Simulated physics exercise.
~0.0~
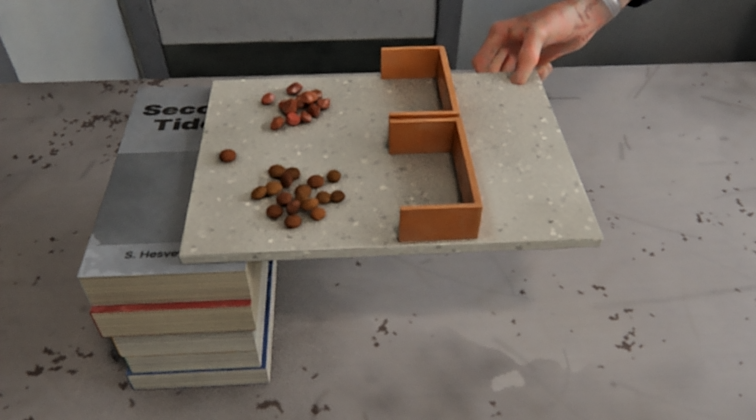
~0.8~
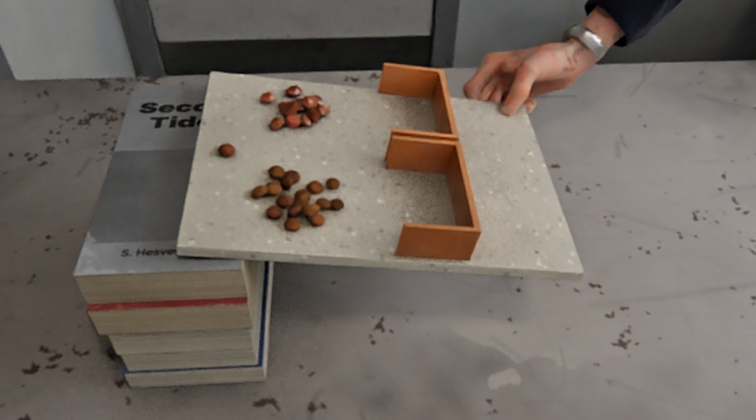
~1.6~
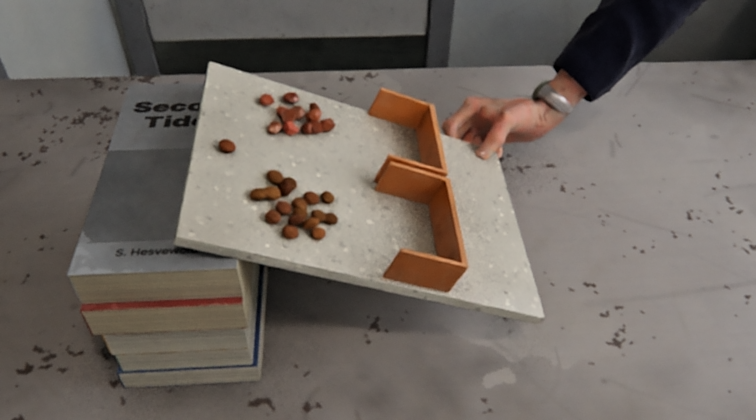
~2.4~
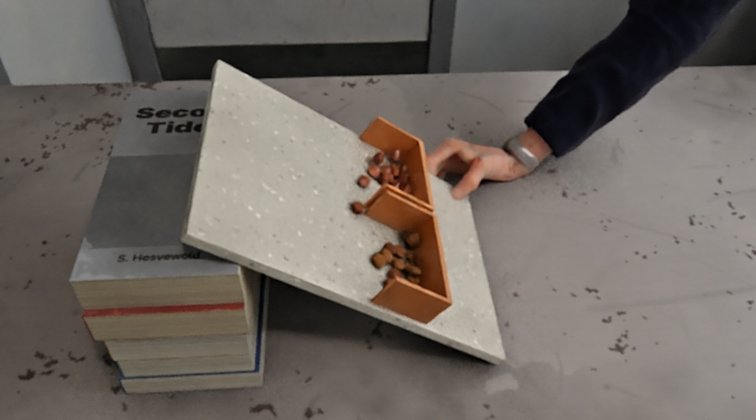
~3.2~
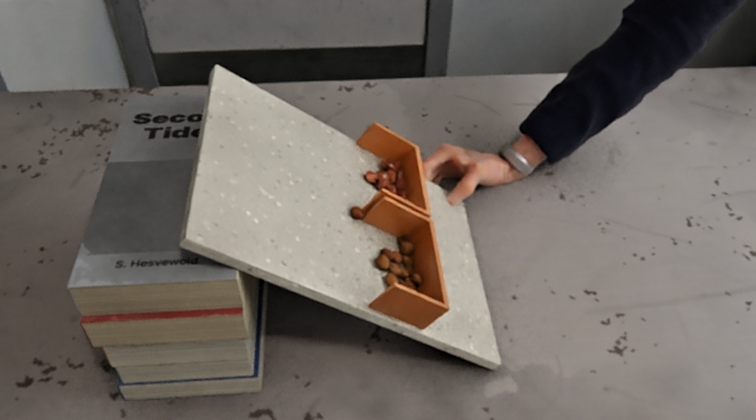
Speckled board on stacked books tilting down to the right as a hand lowers it, two nut piles sliding into orange barriers.
